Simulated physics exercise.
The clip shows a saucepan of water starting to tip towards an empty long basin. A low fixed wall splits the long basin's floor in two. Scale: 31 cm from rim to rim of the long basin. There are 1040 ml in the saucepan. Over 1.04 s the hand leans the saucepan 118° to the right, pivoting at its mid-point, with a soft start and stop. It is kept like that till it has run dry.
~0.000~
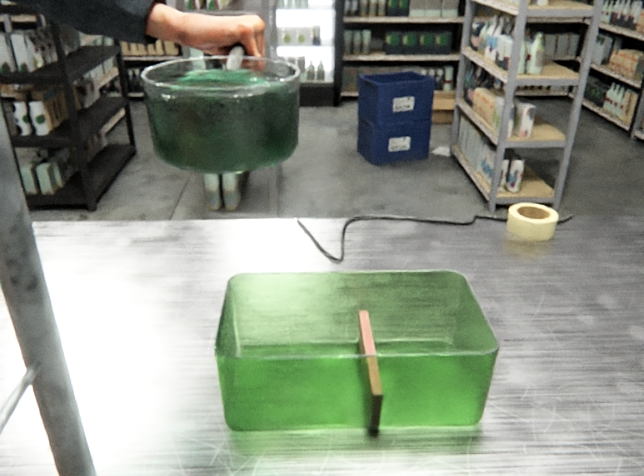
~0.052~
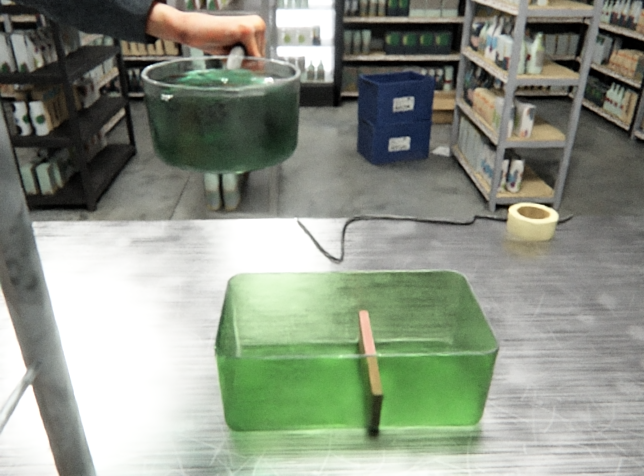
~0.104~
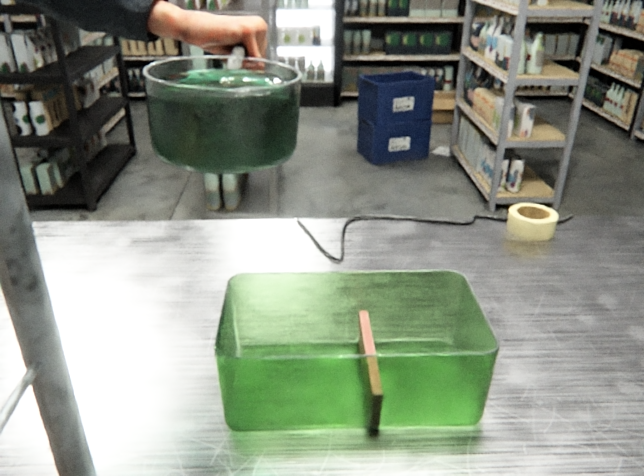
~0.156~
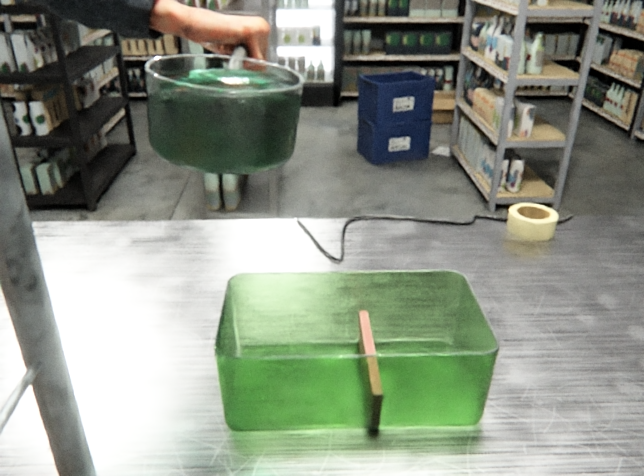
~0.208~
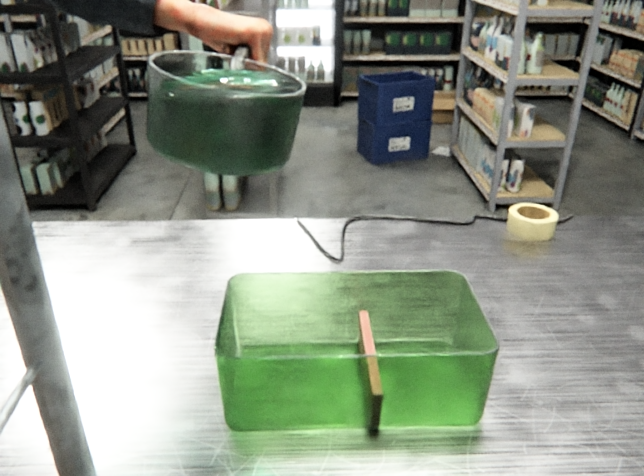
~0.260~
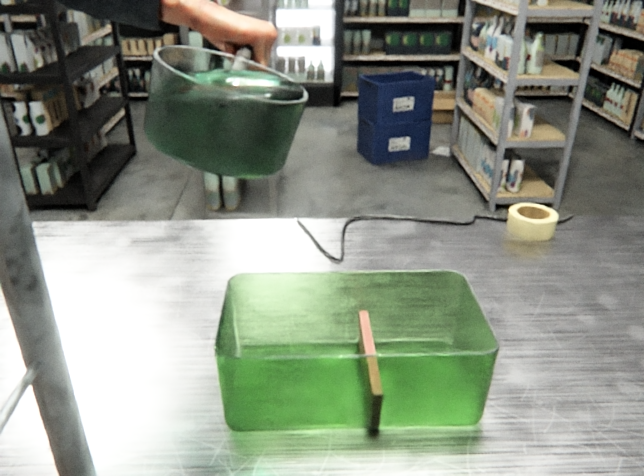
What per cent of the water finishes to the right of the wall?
Roughly 54 per cent is past the wall.
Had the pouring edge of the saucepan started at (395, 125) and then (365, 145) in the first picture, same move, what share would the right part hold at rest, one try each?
In turn about 80 and 80 per cent.
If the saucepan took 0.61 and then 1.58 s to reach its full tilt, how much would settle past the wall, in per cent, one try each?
First 30, then 60 per cent.
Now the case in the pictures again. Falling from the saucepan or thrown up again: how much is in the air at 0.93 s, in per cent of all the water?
Near 14 in a hundred.
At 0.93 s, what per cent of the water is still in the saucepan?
About 4 per cent.
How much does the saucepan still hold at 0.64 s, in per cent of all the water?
Some 40 per cent.
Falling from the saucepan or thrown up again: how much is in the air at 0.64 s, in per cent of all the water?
Near 48 in a hundred.
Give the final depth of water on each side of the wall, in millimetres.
Some 16 mm on the left and 28 mm on the right.
Then, 0.64 s in, the tilt is 81° and 40 per cent is still to pour, 3 is left of the wall and 9 right of it.
Then, 0.93 s in, the tilt is 115° and 4 per cent is still to pour, 28 is left of the wall and 54 right of it.
Then, 1.22 s in, the tilt is 118° and 0 per cent is still to pour, 44 is left of the wall and 54 right of it.
Then, 1.54 s in, the tilt is 118° and 0 per cent is still to pour, 44 is left of the wall and 54 right of it.
Finally, 44 per cent lies left of the wall, 54 right of it and 2 outside.
